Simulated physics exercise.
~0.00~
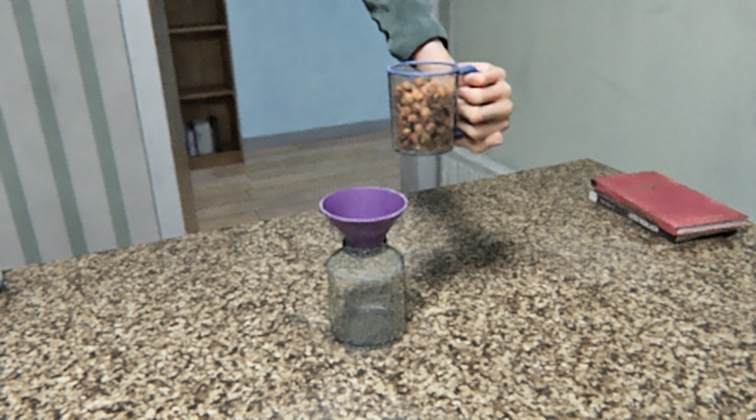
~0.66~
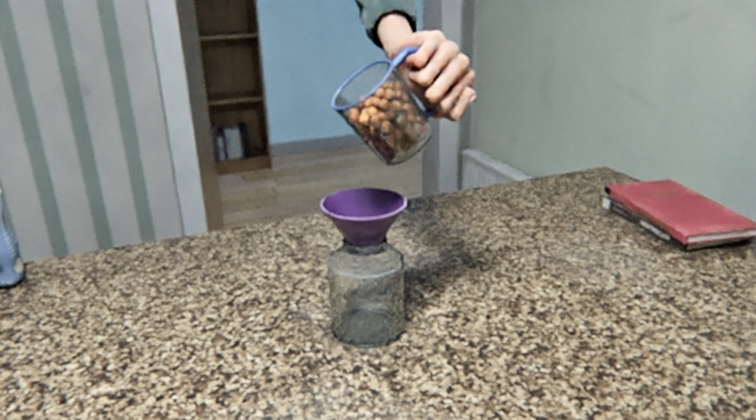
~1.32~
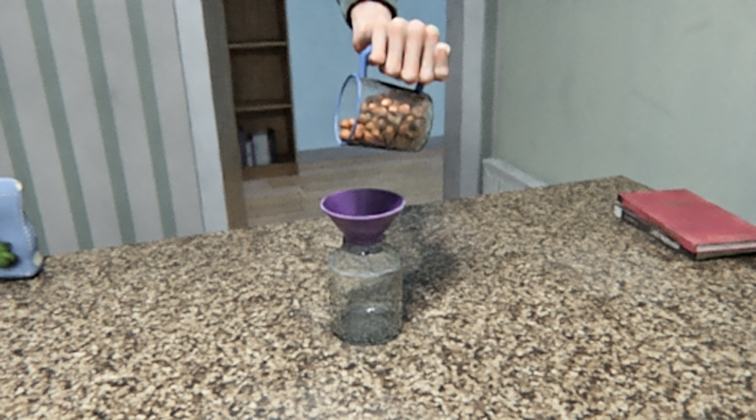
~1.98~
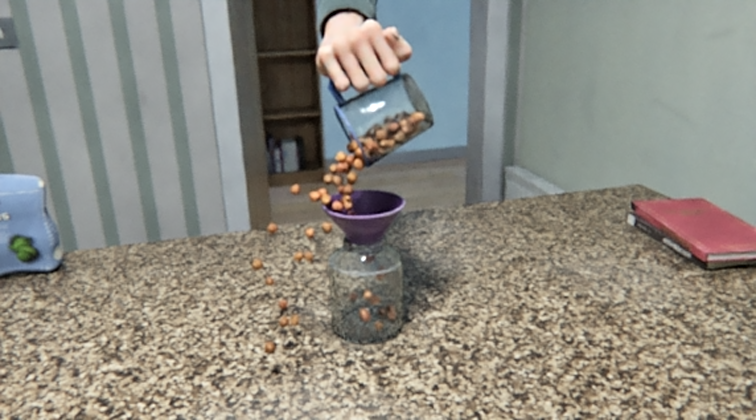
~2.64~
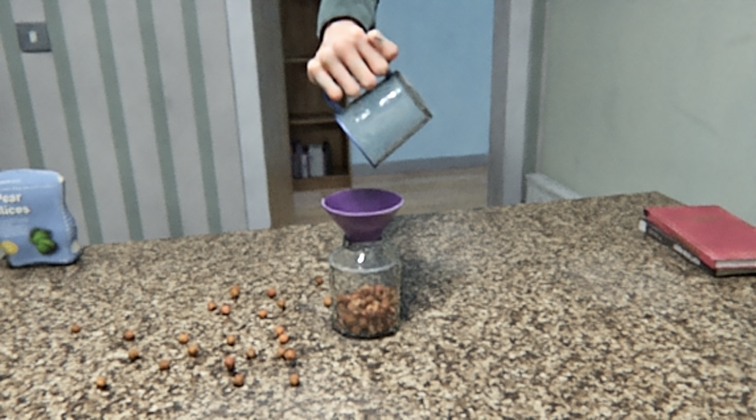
A hand tips hazelnuts from a cup through a purple funnel, filling a jar partly and spilling some.
